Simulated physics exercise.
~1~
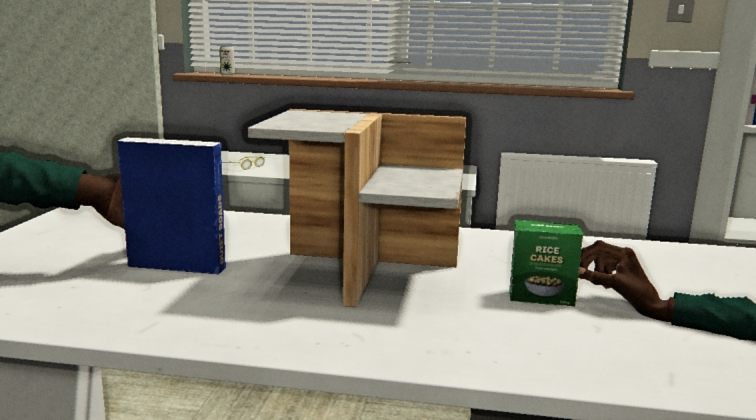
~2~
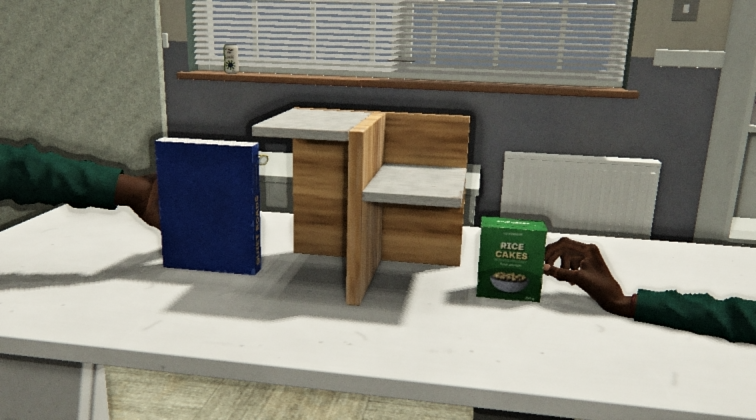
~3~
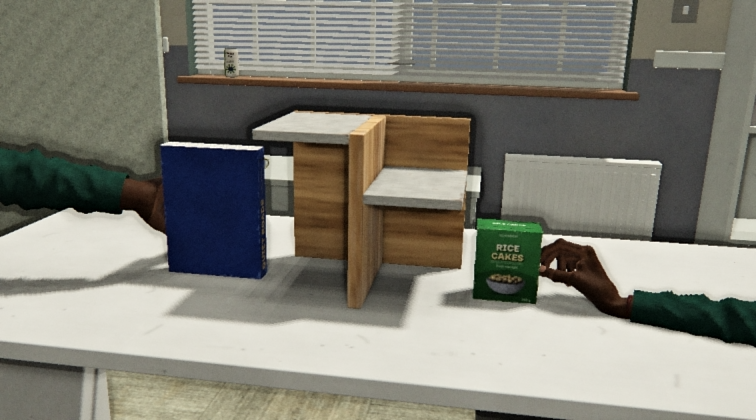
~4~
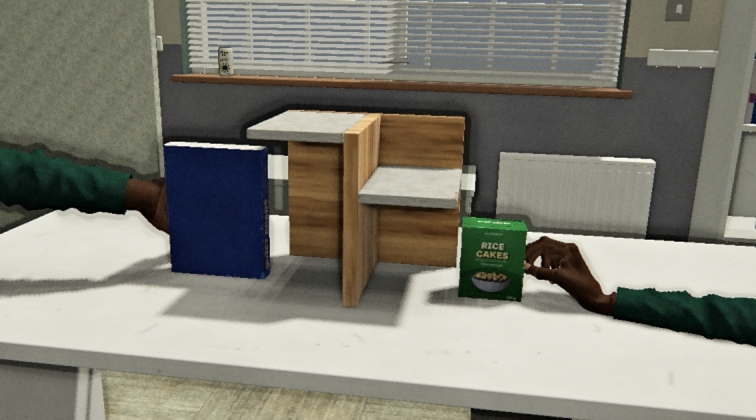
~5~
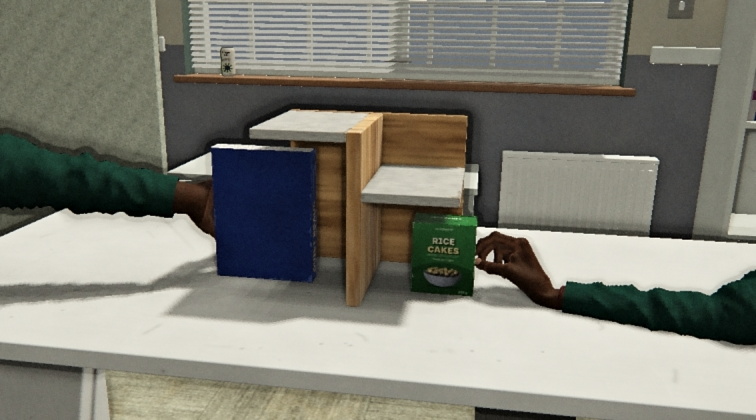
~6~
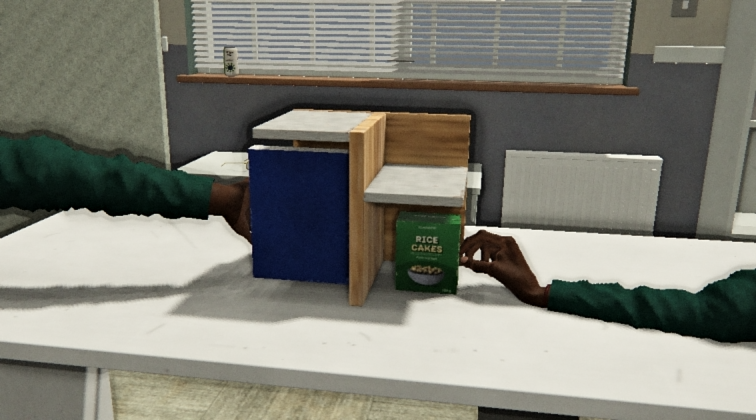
A blue book held upright by a hand on the left and a green packet of rice cakes held by a hand on the right stand on a white table, seen from the front by a slightly swaying camera. Between them is a wooden rack with a grey shelf on each side, the left one higher, before a window with blinds. The hands slide both things slowly inward, the book rightward and the packet leftward. Both reach the openings and keep going. Finally, the book stands under the left shelf and the packet under the right, both upright.
